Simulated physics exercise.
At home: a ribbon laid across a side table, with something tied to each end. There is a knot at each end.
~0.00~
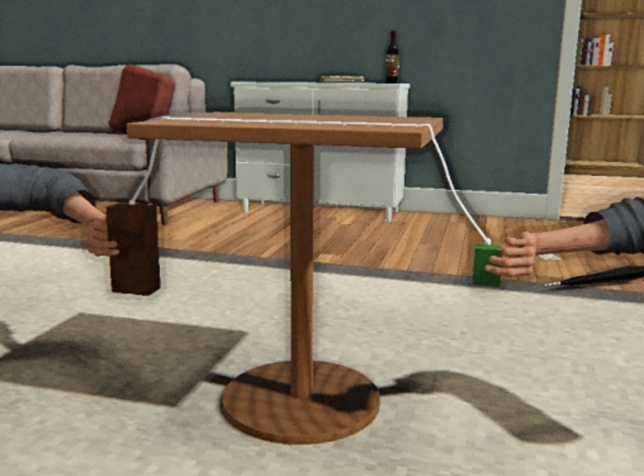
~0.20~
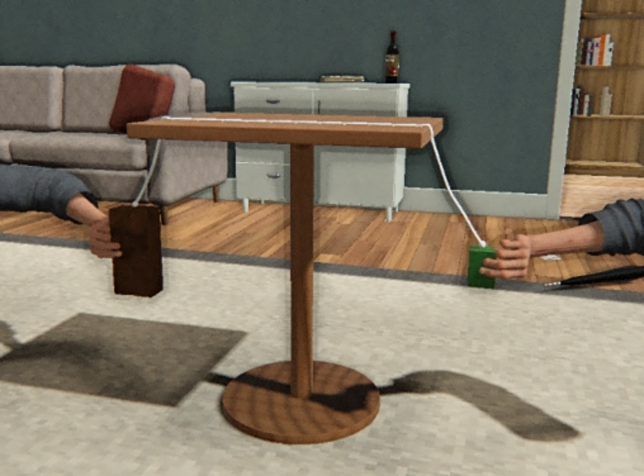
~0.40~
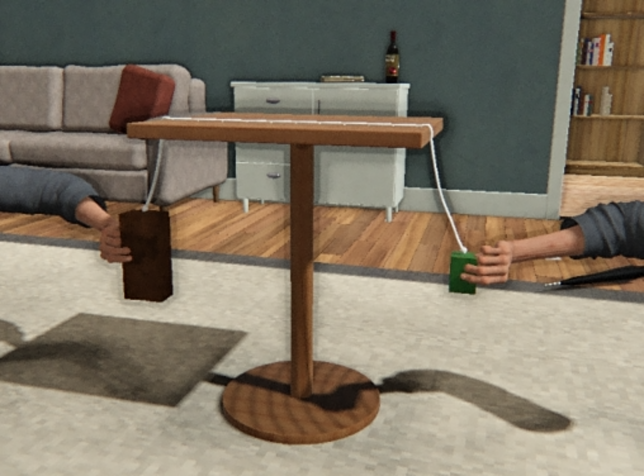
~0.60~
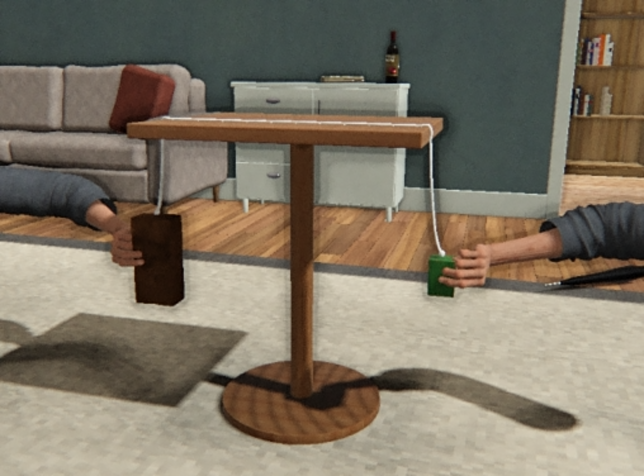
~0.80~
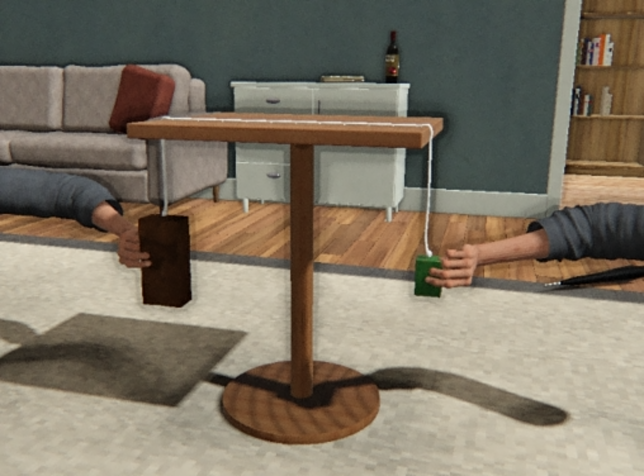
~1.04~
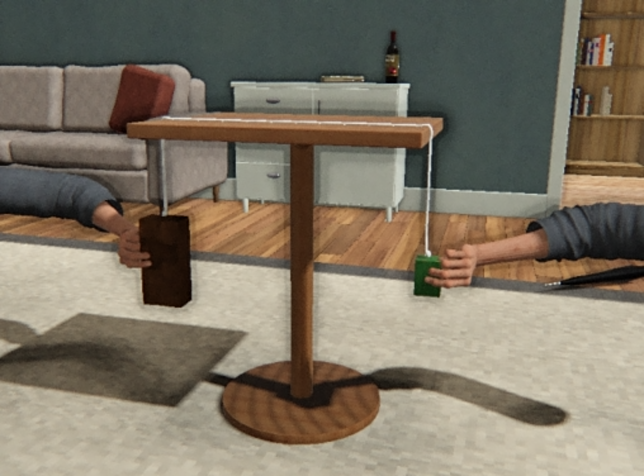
In a living room, two hands move a brown brick and green block inward beneath a tabletop.
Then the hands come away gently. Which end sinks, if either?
The ribbon goes down on the left.
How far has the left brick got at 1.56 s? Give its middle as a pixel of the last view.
By then it is at (178, 366).
After 1.56 s, left brick down on the floor near (178, 366); right block pulled up onto the top.
After 2.00 s, left brick down on the floor near (178, 365); right block higher near (75, 163).
At rest, left brick down on the floor near (178, 366); right block down on the floor. The ribbon sinks on the left side.
